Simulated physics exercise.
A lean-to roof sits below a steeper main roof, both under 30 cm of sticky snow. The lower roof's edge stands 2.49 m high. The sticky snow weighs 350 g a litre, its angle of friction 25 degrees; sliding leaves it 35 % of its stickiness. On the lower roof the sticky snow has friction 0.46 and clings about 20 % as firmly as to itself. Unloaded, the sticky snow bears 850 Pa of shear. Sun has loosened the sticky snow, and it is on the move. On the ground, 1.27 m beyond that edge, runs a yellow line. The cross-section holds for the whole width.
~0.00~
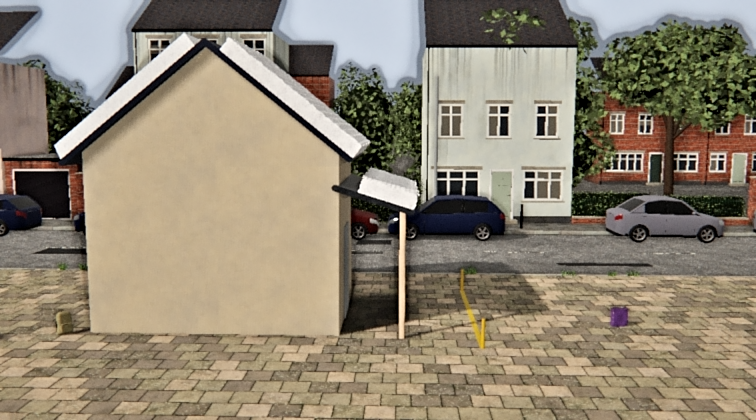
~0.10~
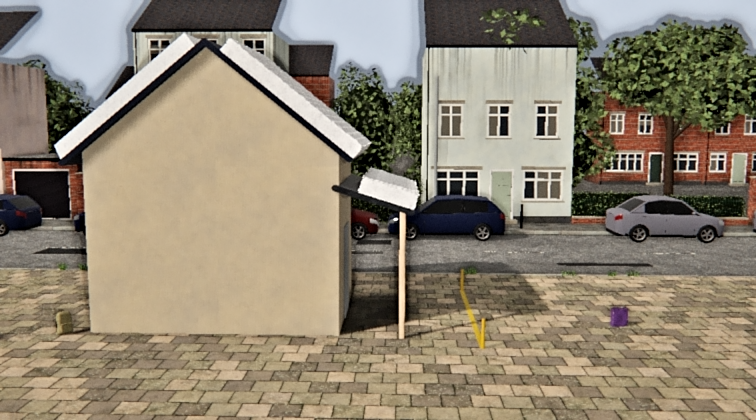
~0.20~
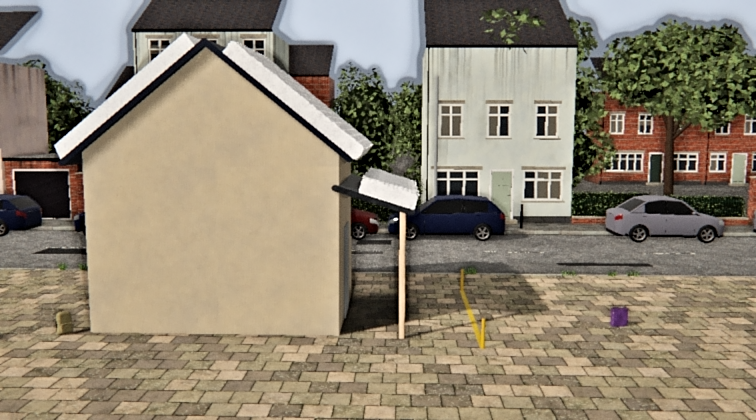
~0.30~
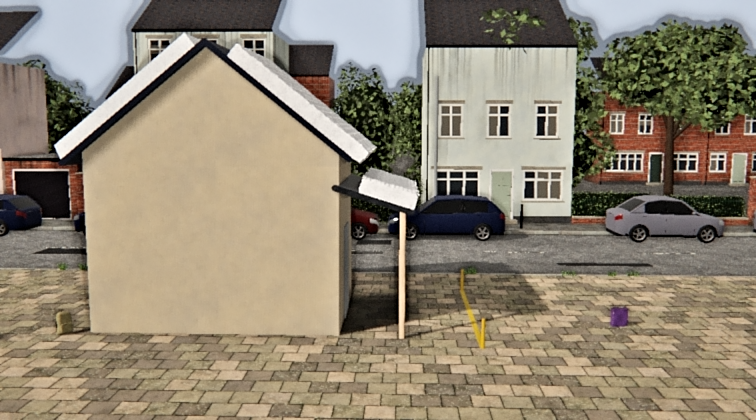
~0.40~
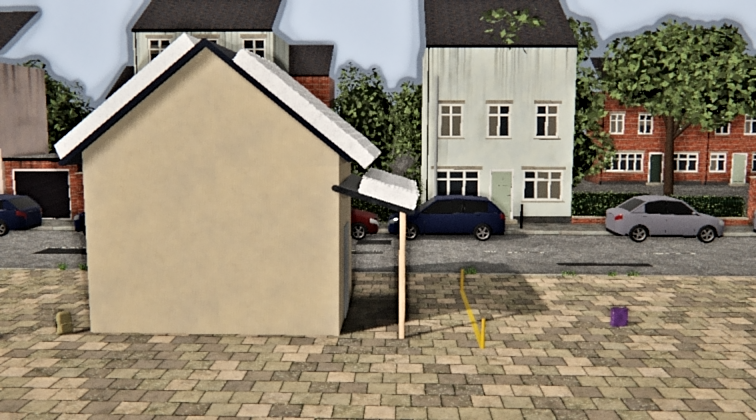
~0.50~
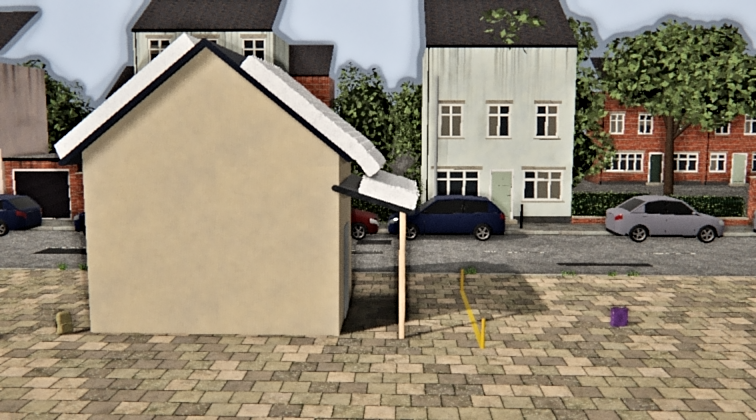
Snow on the house's steep right roof slides down over the lower lean-to roof.
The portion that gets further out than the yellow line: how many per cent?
Close to 56 per cent.
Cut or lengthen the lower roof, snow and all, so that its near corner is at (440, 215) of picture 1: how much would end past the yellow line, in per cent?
It would be near 50 %.
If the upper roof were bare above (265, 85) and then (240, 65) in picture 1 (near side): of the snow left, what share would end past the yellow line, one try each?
In that order: 35 %, 45 %.
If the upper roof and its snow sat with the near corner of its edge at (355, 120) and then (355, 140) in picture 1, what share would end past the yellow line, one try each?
In turn about 55 %, 65 %.
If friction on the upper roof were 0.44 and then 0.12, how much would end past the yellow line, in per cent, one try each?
In turn about 35 %, 60 %.
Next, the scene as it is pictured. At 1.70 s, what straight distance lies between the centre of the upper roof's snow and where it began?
About 4.2 m.
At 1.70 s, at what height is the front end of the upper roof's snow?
About 0.0 m.
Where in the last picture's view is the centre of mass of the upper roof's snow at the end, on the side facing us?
Near (511, 327).
After 1.05 s, none is below the lower edge and 0 % is past the line.
After 1.70 s, 54 % is below the lower edge and 24 % is past the line.
After 2.35 s, 86 % is below the lower edge and 54 % is past the line.
After 3.00 s, 89 % is below the lower edge and 56 % is past the line.
After 3.50 s, at the end, 89 % is below the lower edge and 56 % is past the line.
